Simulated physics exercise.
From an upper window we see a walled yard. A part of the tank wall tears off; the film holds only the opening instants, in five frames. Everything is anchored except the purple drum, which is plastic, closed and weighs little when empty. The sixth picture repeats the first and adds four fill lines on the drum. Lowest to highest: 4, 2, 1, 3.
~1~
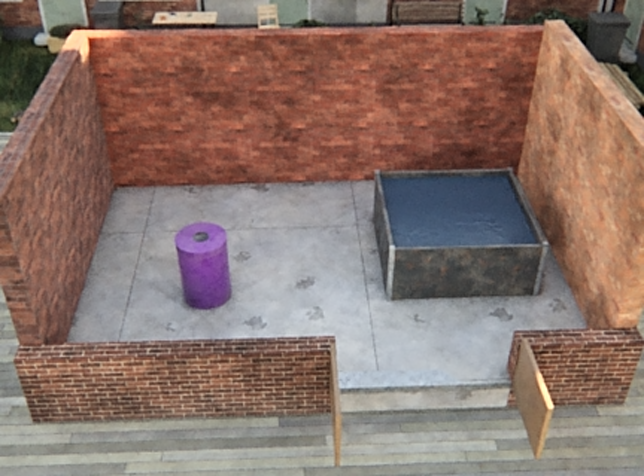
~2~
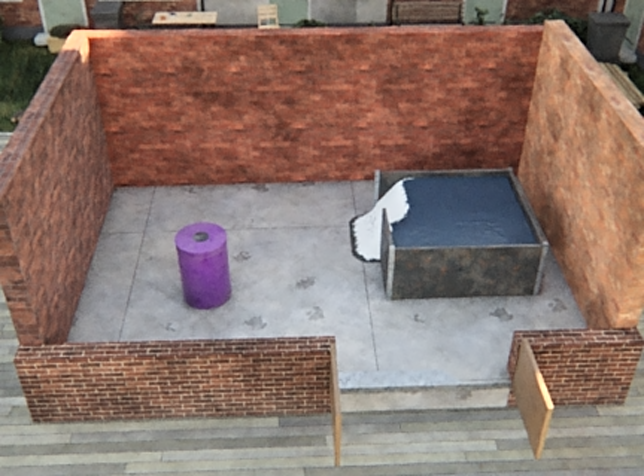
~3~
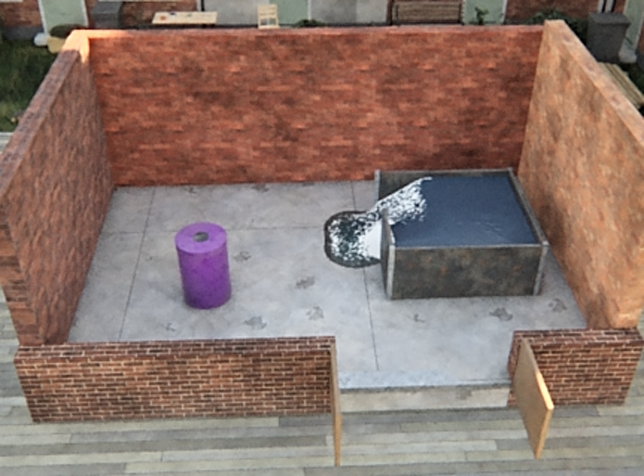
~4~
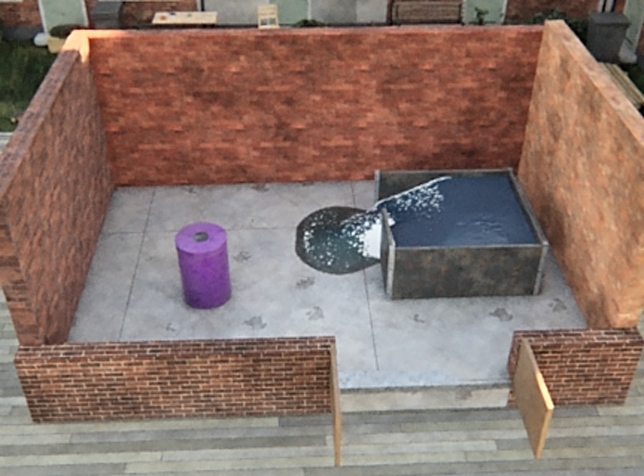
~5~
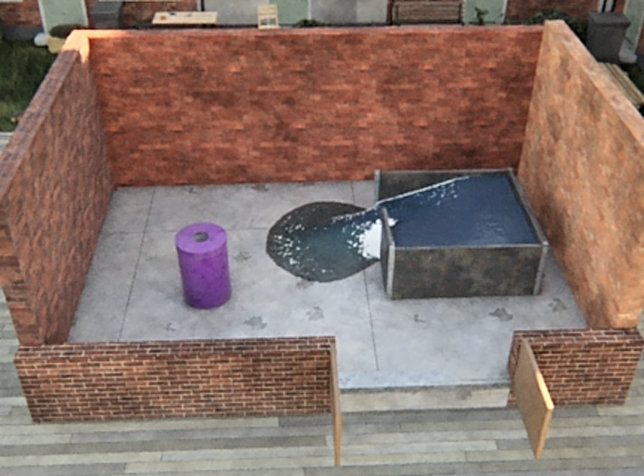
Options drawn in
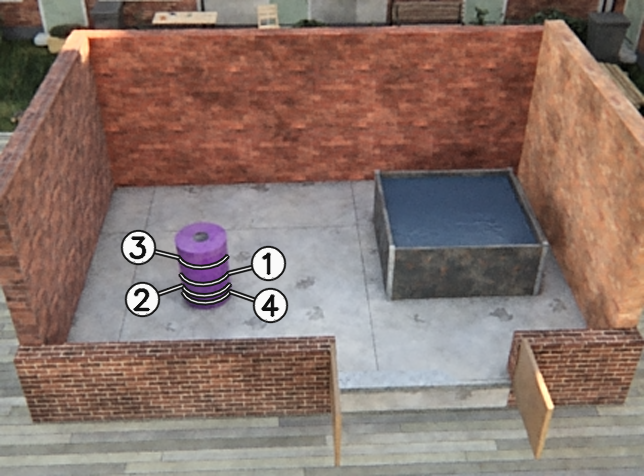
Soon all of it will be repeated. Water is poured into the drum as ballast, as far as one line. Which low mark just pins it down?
2 is the one.
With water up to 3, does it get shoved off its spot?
No.
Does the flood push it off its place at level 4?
Yes, it does.
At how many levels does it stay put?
Three.
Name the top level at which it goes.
That would be 4.
On the marked copy, 1 at (203, 284); 2 at (204, 295); 3 at (201, 267); 4 at (205, 302); from the bottom up 4, 2, 1, 3.
If 1 is chosen, it does not move.
If 2 is chosen, it does not move.
If 3 is chosen, it does not move.
If 4 is chosen, it is pushed about 3 times its own width away.
